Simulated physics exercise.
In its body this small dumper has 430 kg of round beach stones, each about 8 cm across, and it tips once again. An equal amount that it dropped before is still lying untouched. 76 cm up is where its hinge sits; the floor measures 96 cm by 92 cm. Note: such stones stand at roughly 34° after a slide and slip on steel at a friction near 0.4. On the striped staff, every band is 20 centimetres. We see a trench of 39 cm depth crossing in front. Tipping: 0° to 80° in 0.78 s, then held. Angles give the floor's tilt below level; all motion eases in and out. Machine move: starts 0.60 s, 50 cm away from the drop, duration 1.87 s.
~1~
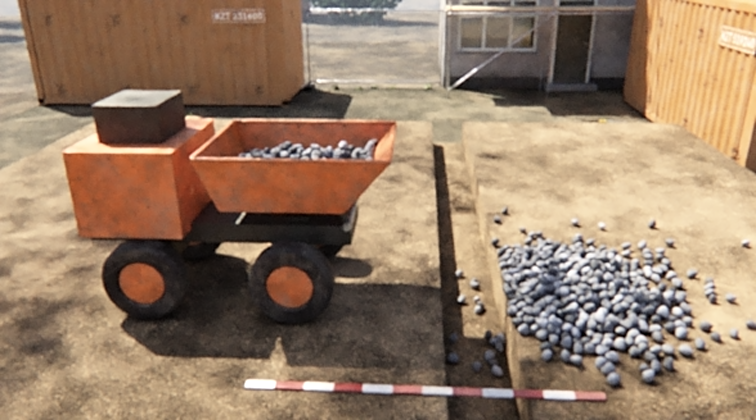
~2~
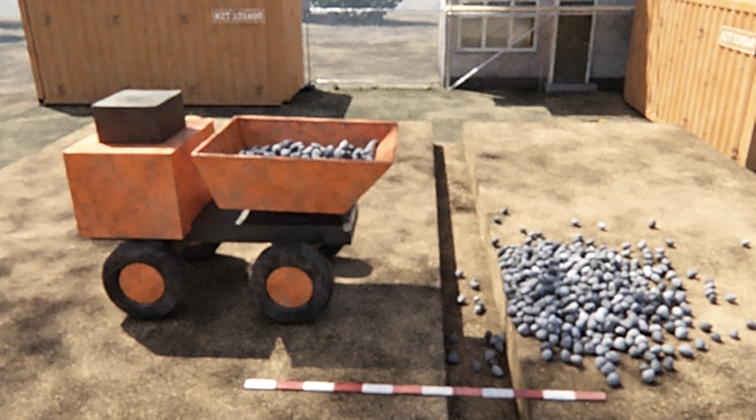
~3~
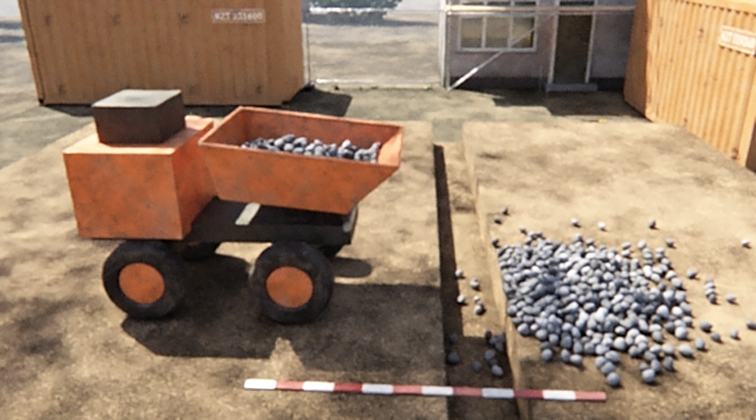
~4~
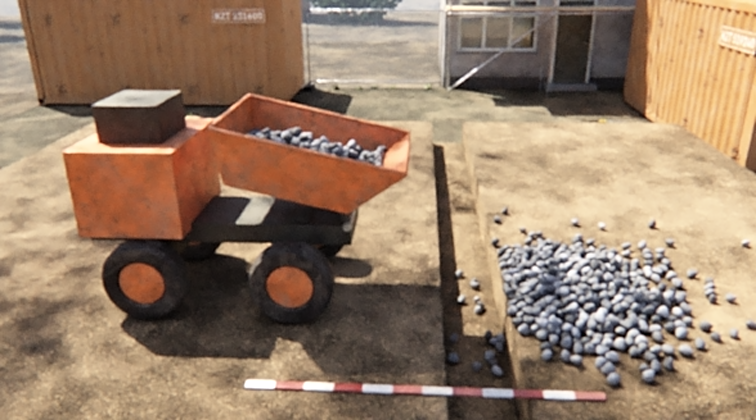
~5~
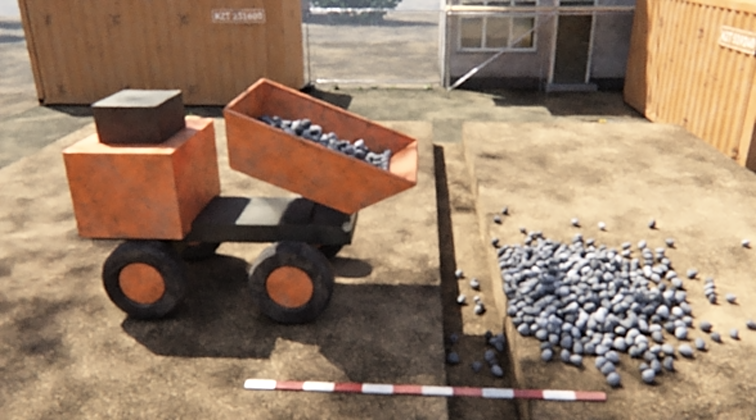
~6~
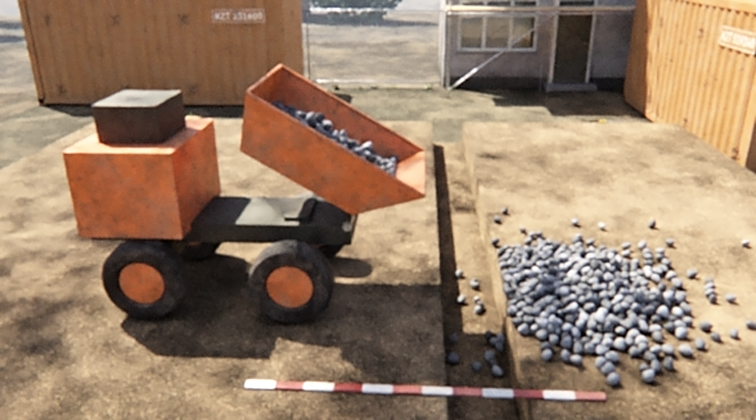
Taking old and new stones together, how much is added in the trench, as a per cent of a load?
About 90 per cent.
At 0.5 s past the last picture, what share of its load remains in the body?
That works out to about 85 %.
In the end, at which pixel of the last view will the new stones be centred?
Around (475, 318).
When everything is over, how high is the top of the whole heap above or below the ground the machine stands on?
Top of heap: Approx. 26 cm above ground level.
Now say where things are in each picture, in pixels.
The first frame shows lip at (390, 162), floor tilted 0°, highest stones at (307, 152). The earlier load is highest near (550, 271), 21 cm above ground level, 3 % in the trench, 97 % past the trench.
The second frame shows lip at (392, 164), floor tilted 2°, highest stones at (301, 151).
In the third frame, the body is at 6°, its lip at (398, 168); the top of the load is at (279, 145).
In the fourth frame, the body is at 13°, its lip at (407, 175); the top of the load is at (271, 136).
The fifth frame shows lip at (416, 185), floor tilted 21°, highest stones at (266, 124).
In the sixth frame, the body is at 31°, its lip at (425, 197); the top of the load is at (277, 110).
Then, 0.2 s after the last picture the floor is at 67°; in per cent of one load, 100 in the body, 3 in the trench, 97 past the trench; the foremost stones are past the picture's edge.
Then, 0.5 s after the last picture the floor is at 80°; in per cent of one load, 84 in the body, 3 short of the trench, 16 in the trench, 97 past the trench; the foremost stones are past the picture's edge.
Then, 2.6 s after the last picture the floor is at 80°; in per cent of one load, 0 in the body, 1 short of the trench, 92 in the trench, 106 past the trench; the foremost stones are past the picture's edge.
Then, 5.2 s after the last picture the floor is at 80°; in per cent of one load, 0 in the body, 1 short of the trench, 92 in the trench, 106 past the trench; the foremost stones are past the picture's edge. Net gain in the trench, 90.
